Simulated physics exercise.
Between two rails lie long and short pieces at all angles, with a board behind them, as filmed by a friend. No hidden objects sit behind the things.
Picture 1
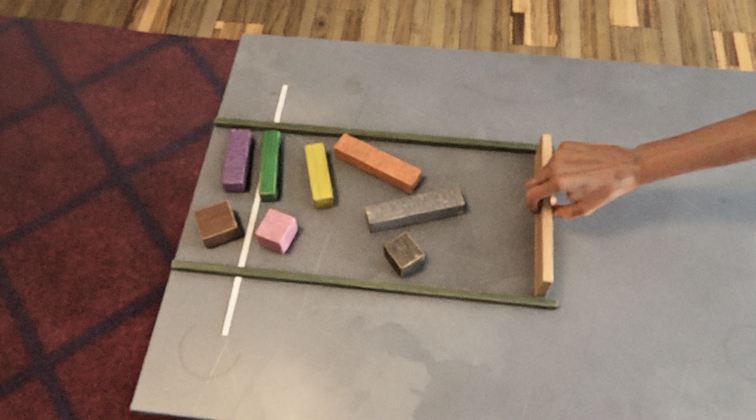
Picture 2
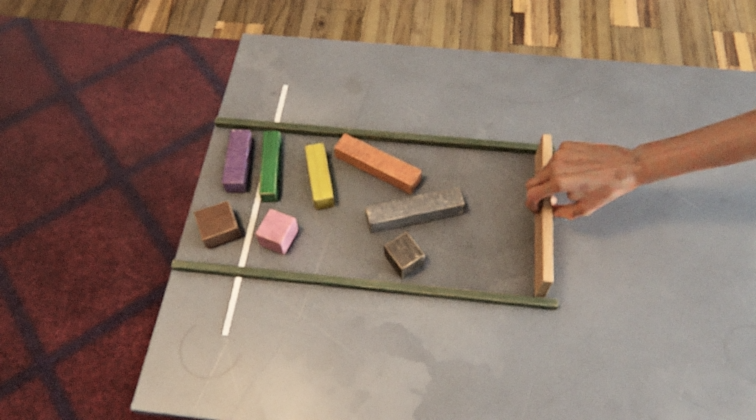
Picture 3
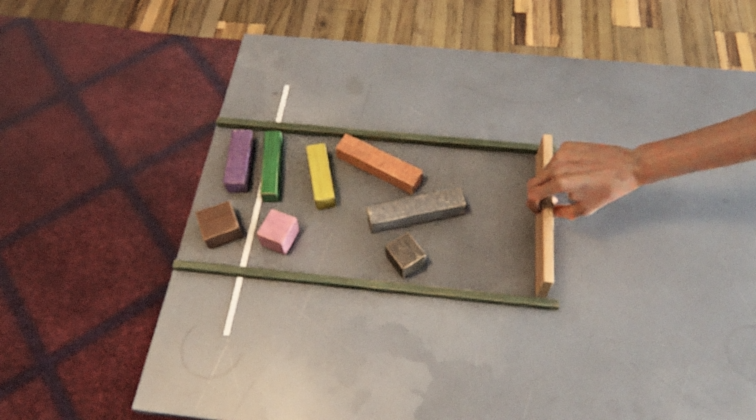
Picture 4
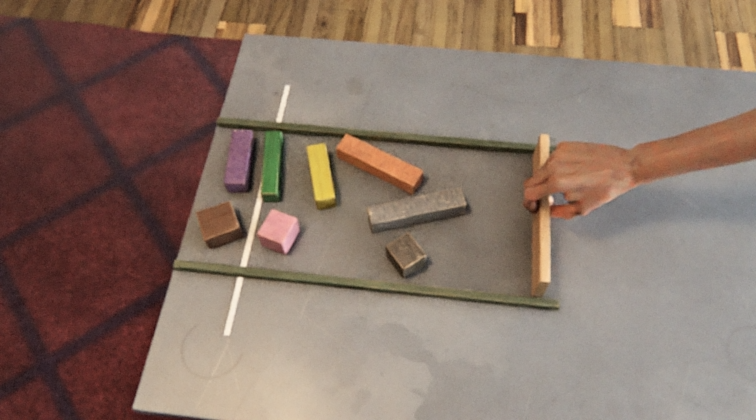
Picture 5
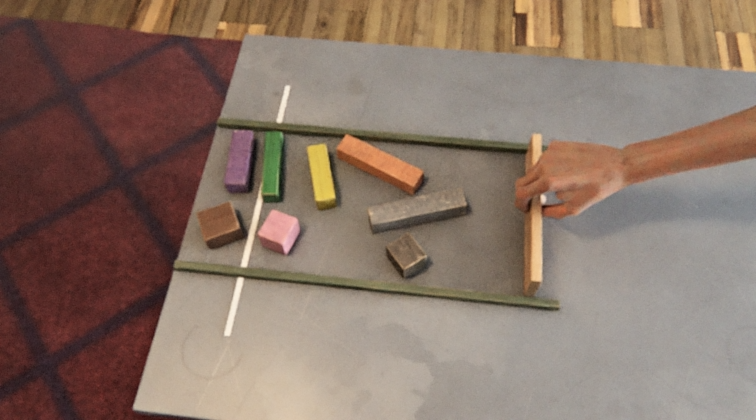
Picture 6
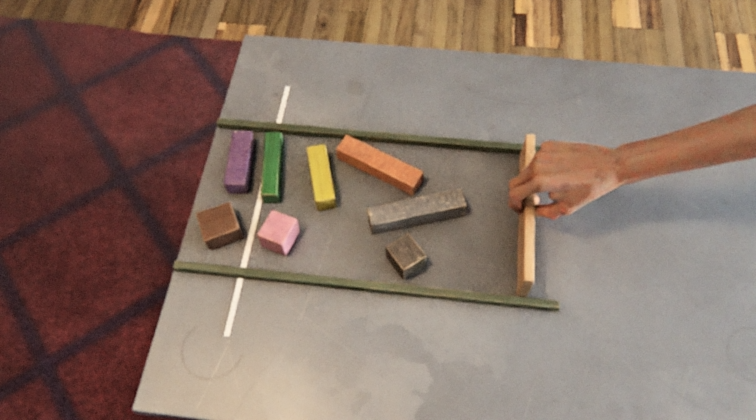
The footage shows colored bars and small blocks lying at various angles between two green rails on a gray surface, while a hand holds an upright wooden board at the right, then slides it slightly left; the pieces stay still.
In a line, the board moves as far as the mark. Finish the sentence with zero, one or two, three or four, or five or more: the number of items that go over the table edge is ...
The number of items that go over the table edge is three or four.
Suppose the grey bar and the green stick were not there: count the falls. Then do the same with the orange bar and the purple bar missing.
I'd say 2 the first time and 2 the second time.
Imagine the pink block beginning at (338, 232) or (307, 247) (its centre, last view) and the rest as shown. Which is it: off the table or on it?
Taken in order, it keeps its place and then keeps its place.
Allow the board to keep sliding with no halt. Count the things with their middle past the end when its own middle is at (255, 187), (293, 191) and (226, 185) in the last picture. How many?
4, 2, 7.
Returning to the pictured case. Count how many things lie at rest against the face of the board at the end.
It is in contact with 3.
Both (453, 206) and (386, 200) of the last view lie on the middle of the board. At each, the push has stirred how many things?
At the first point the count is 1, at the second it's 5.
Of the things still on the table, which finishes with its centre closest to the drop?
It's the yellow stick that ends up nearest.
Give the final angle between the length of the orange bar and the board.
About 60° out of line.
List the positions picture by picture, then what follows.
In the first frame, brown block (217, 225); purple bar (238, 161); green stick (270, 166); board (543, 213); tape (258, 197).
In the second frame, purple bar (238, 161); board (543, 213).
In the third frame, green stick (272, 166); yellow stick (321, 176).
In the fourth frame, brown block (220, 225); orange bar (379, 164).
In the fifth frame, purple bar (240, 161); pink block (279, 232).
In the sixth frame, brown block (220, 226); purple bar (240, 162); green stick (272, 167); board (526, 213); tape (260, 198).
Soon after, none off yet; brown block at rest near (220, 226); purple bar at rest near (240, 162); green stick at rest near (272, 167).
Then, none off yet; brown block moved a little near (204, 224); purple bar moving near (234, 162); green stick moved a little near (253, 168).
By the end, the number that fall off is three or four; fallen, pink block, green stick, purple bar and brown block.
